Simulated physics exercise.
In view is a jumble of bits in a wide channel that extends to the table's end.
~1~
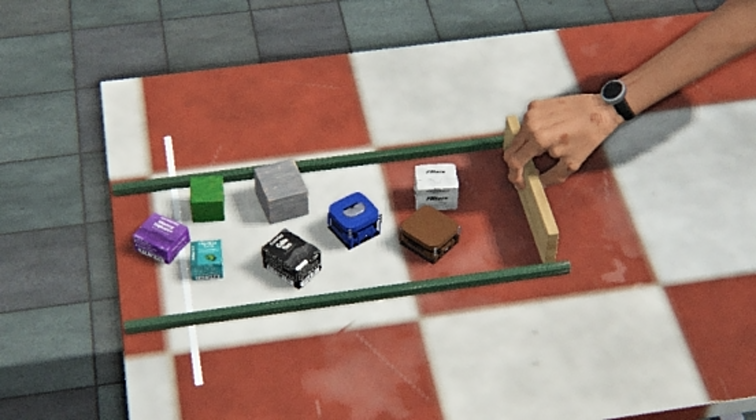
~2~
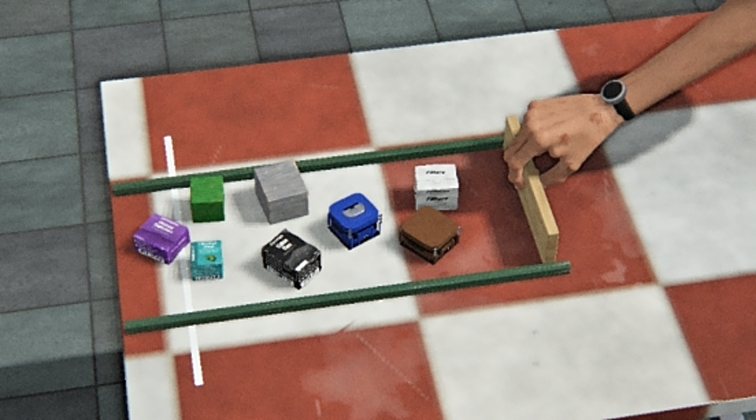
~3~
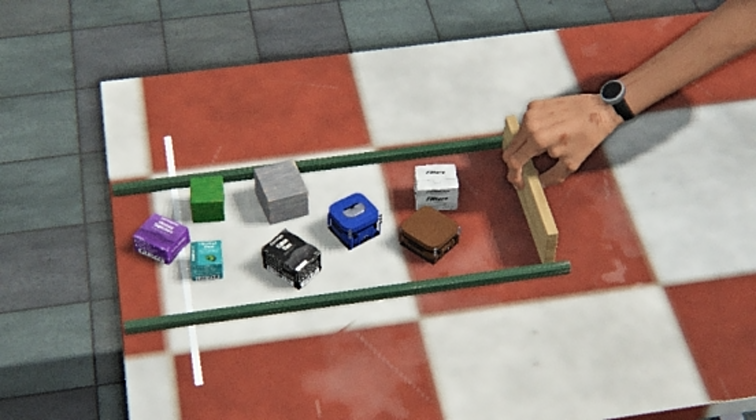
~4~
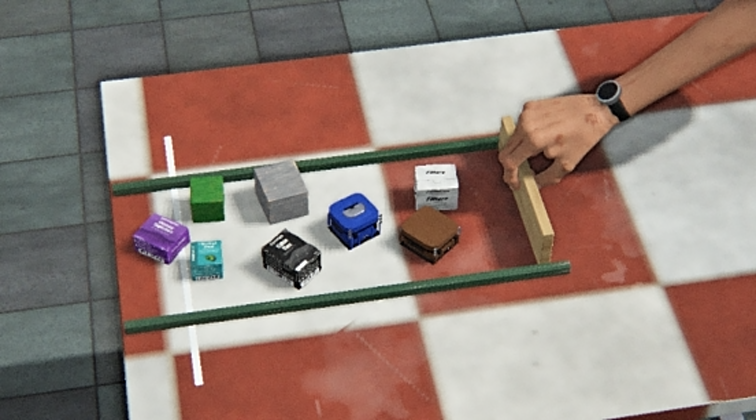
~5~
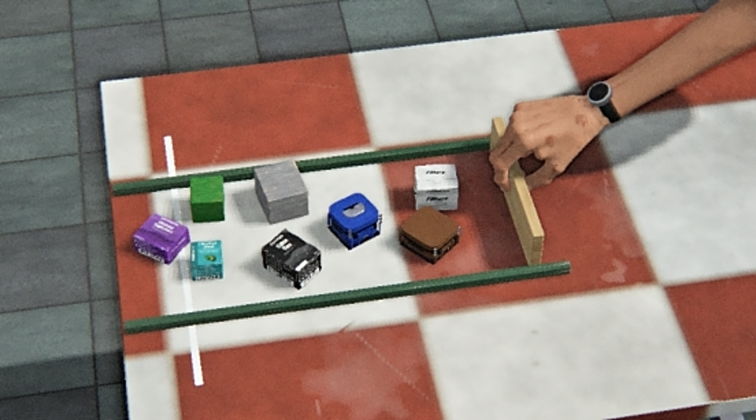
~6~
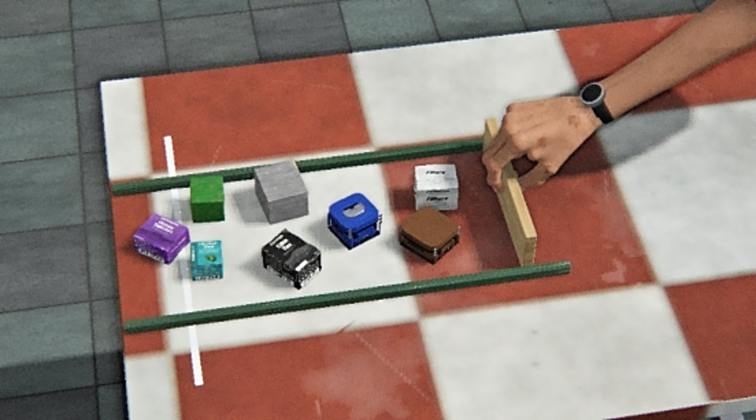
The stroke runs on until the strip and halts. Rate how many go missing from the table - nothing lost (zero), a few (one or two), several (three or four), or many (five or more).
Several, three or four.
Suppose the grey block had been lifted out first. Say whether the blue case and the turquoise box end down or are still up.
Looking at the two, the blue case stays up top and the turquoise box ends up below.
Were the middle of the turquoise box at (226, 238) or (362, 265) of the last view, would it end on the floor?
Turquoise box: Plunges; holds firm.
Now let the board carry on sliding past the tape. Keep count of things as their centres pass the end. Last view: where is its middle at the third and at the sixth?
Around (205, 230); afterwards around (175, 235).
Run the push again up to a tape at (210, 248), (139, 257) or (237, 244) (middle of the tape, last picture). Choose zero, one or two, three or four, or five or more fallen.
Either one or two; at least five; zero.
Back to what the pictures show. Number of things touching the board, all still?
It adds up to 2.
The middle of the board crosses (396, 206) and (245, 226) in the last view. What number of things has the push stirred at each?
The number moved is 3 and then 8.
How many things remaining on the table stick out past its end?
The count would be 3.
A little later, none off yet; purple box at rest near (162, 238); turquoise box at rest near (207, 261); green block at rest near (208, 200).
When it is over, the number that fall off is three or four; down, green block, turquoise box and purple box.
